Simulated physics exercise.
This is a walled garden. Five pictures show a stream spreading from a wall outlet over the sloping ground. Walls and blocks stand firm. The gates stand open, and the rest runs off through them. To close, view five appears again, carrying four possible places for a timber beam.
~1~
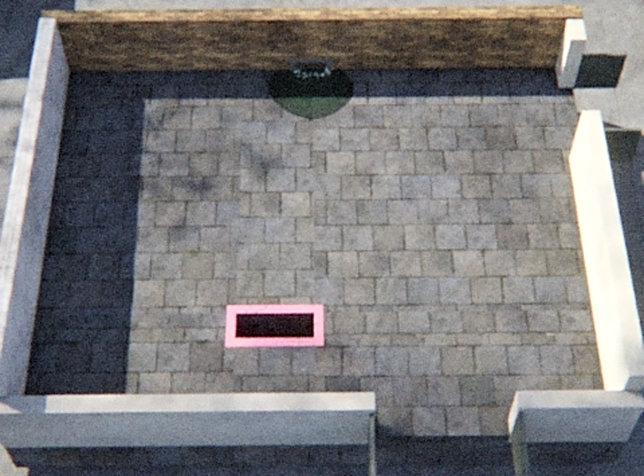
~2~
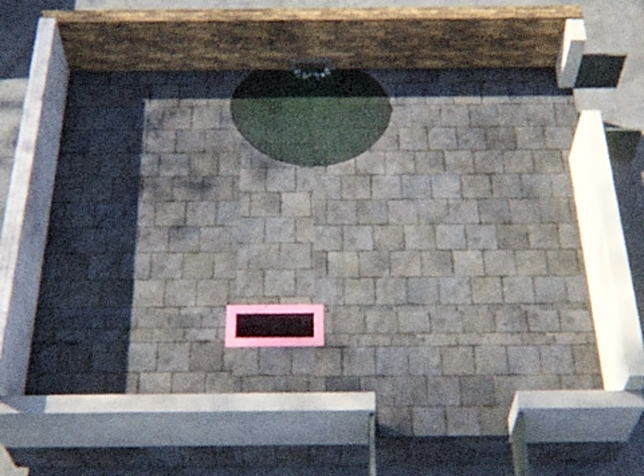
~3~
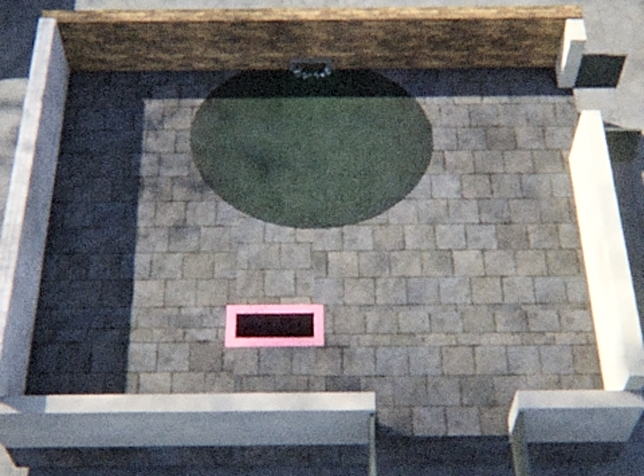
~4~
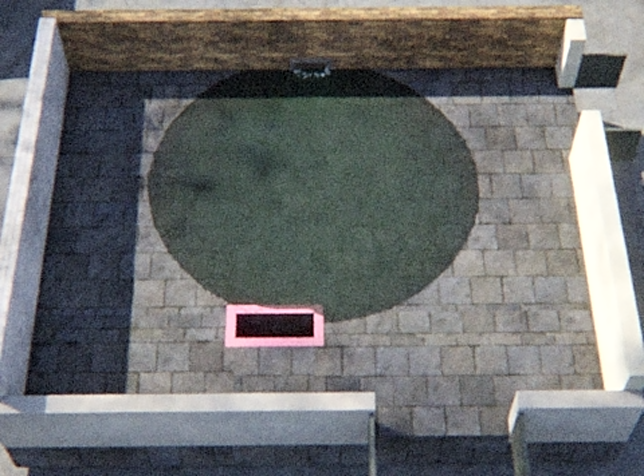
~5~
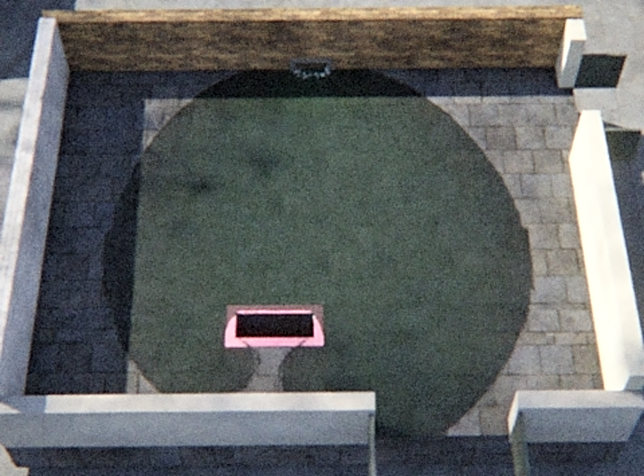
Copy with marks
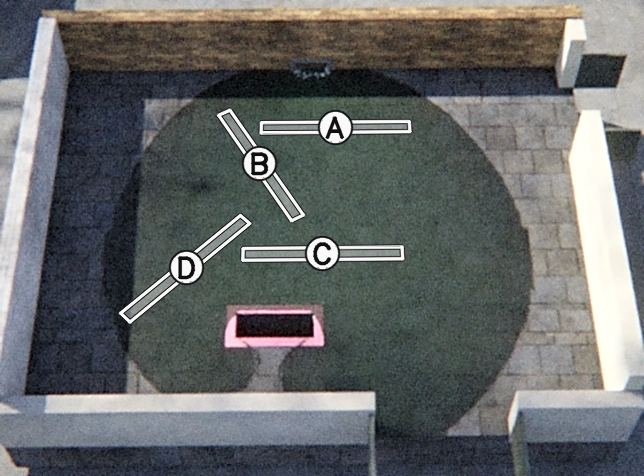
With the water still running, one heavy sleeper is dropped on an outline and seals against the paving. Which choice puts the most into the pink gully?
Best: D.
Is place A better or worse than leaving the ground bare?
Worse.
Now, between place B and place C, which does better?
Here it is place B.
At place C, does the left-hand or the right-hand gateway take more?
The left gate.
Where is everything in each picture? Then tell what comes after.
The first picture shows outfall at (311, 65); pink gully at (275, 326); open gate at (441, 419); open gate at (564, 122); 2 % of the ground under water, visible out to (341, 104); pink gully still dry.
In the second picture, 8 % of the ground under water, visible out to (299, 160); pink gully still dry.
In the third picture, 18 % of the ground under water, visible out to (356, 219); pink gully still dry.
In the fourth picture, 34 % of the ground under water, visible out to (380, 308); pink gully still dry.
In the fifth picture, 53 % of the ground under water, visible out to (479, 361); pink gully taking water.
In white, A from (261, 127) to (409, 126); B from (224, 112) to (297, 217); C from (243, 254) to (402, 252); D from (125, 317) to (245, 219).
With A, about 13 % of the stream goes into the pink gully, about 85 % out by the gates.
With B, about 15 % of the stream goes into the pink gully, about 78 % out by the gates.
With C, about 10 % of the stream goes into the pink gully, about 87 % out by the gates.
With D, about 33 % of the stream goes into the pink gully, about 65 % out by the gates.
